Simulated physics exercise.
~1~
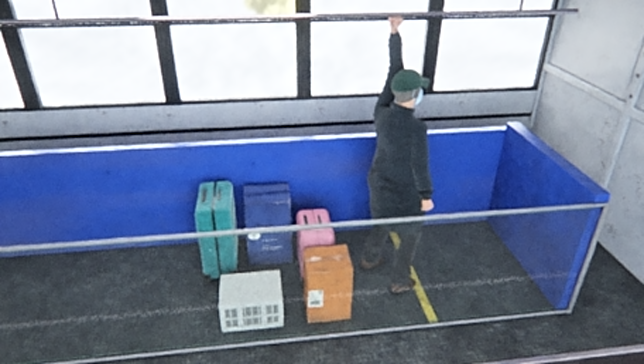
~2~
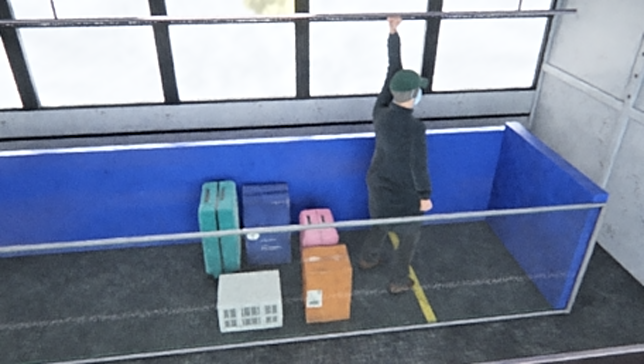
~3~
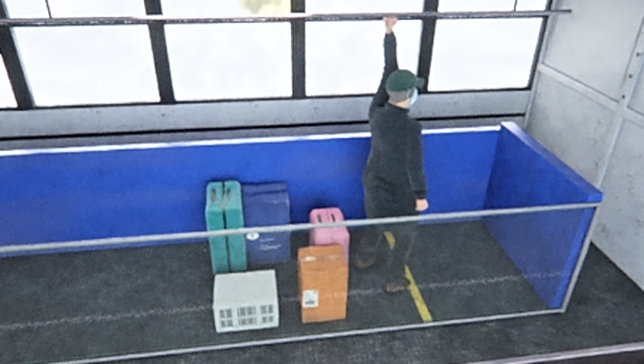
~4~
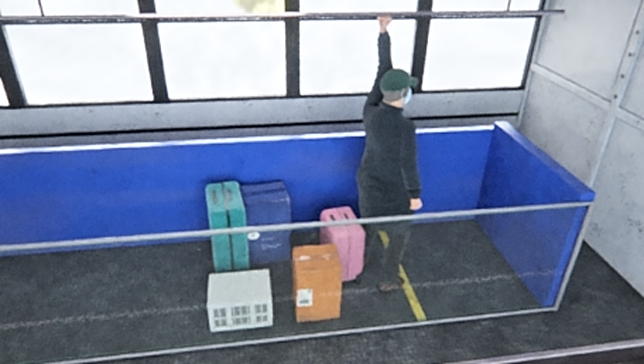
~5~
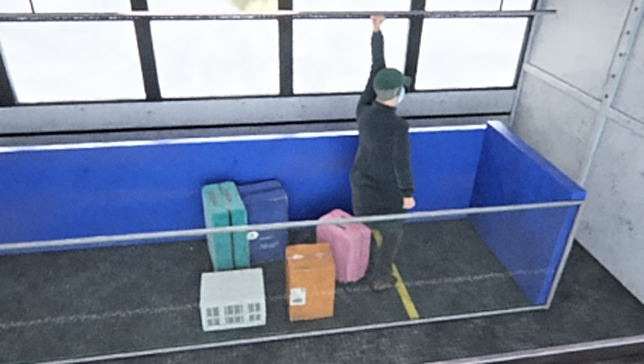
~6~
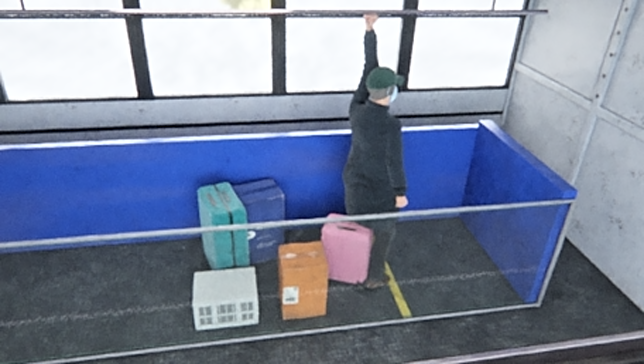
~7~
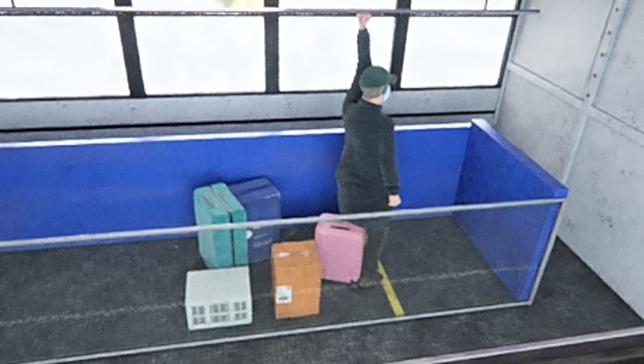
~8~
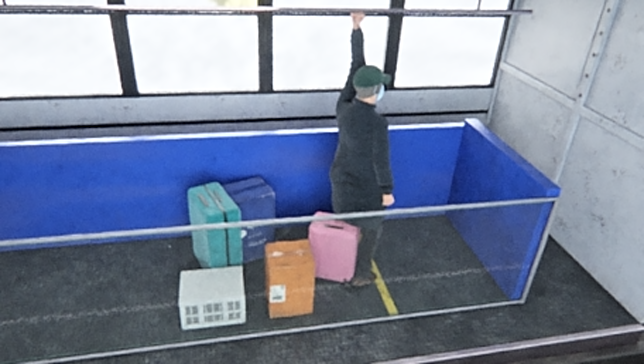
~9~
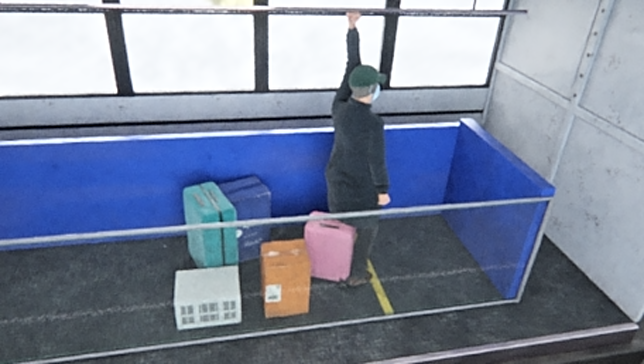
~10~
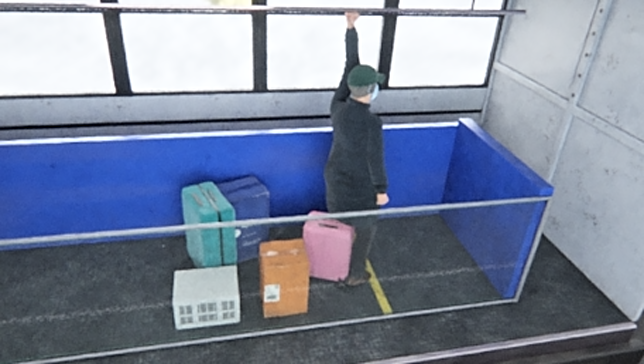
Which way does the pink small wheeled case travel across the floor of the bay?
The pink small wheeled case moves to the right, rolling out from behind the orange pack toward the yellow line.
